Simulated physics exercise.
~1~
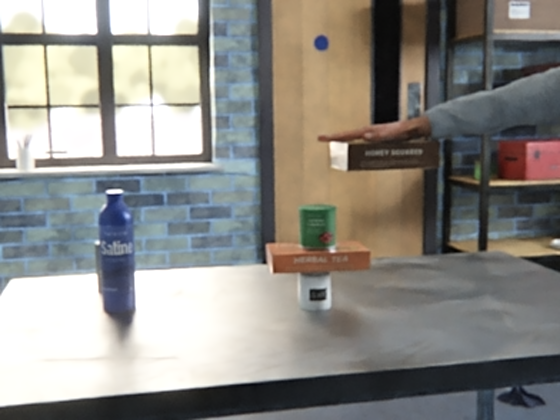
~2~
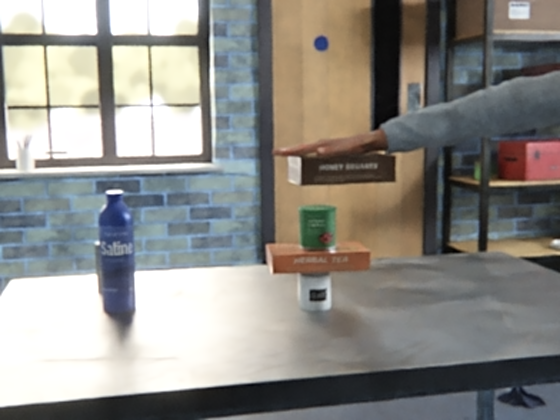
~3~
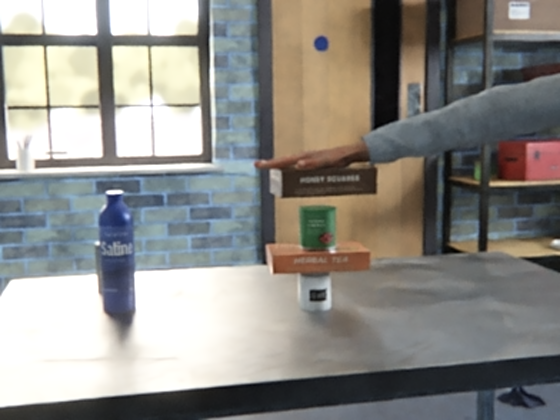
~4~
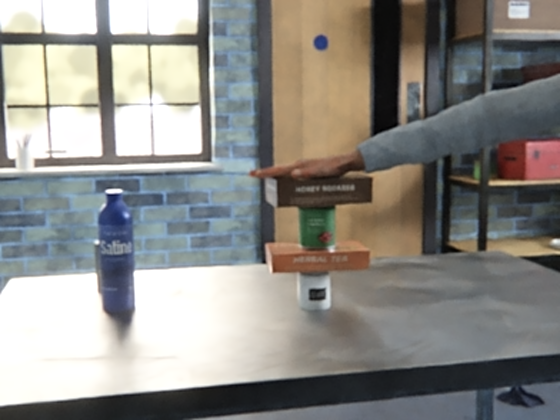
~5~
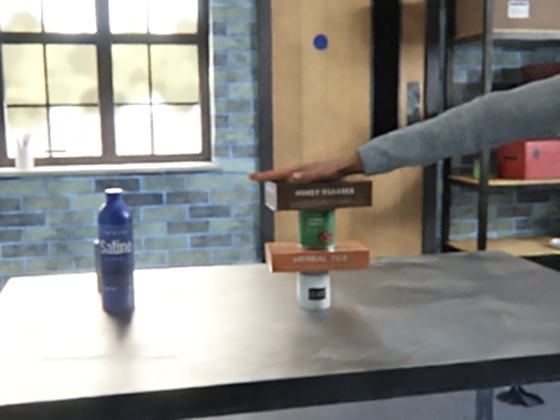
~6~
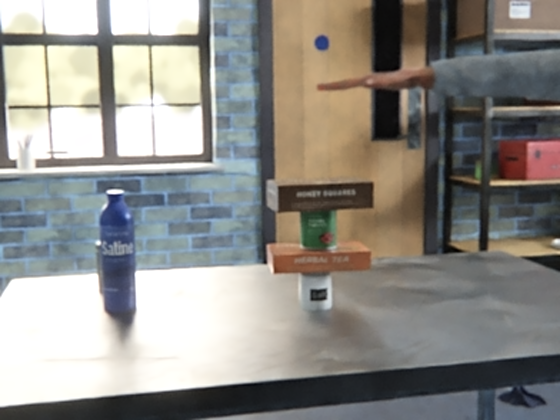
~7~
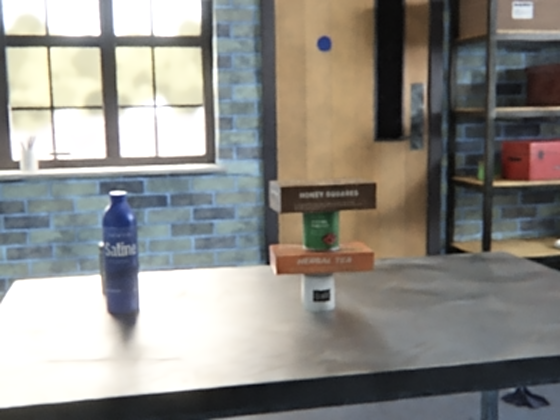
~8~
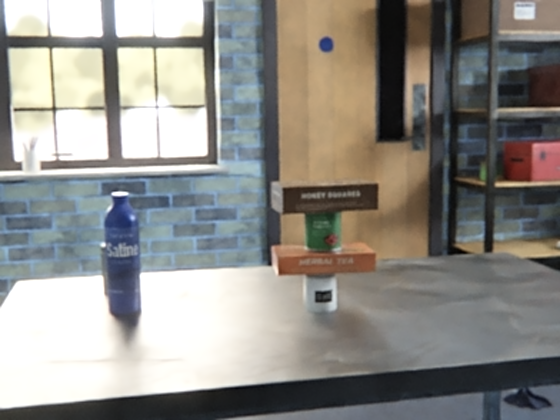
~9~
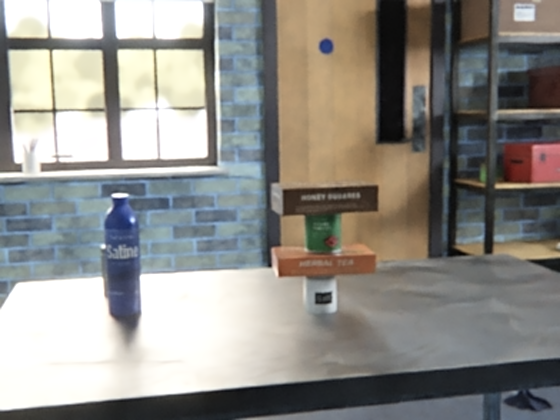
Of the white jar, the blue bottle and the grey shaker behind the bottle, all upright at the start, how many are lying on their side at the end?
None of them are lying on their side. The white jar, the blue bottle and the grey shaker all remain upright.
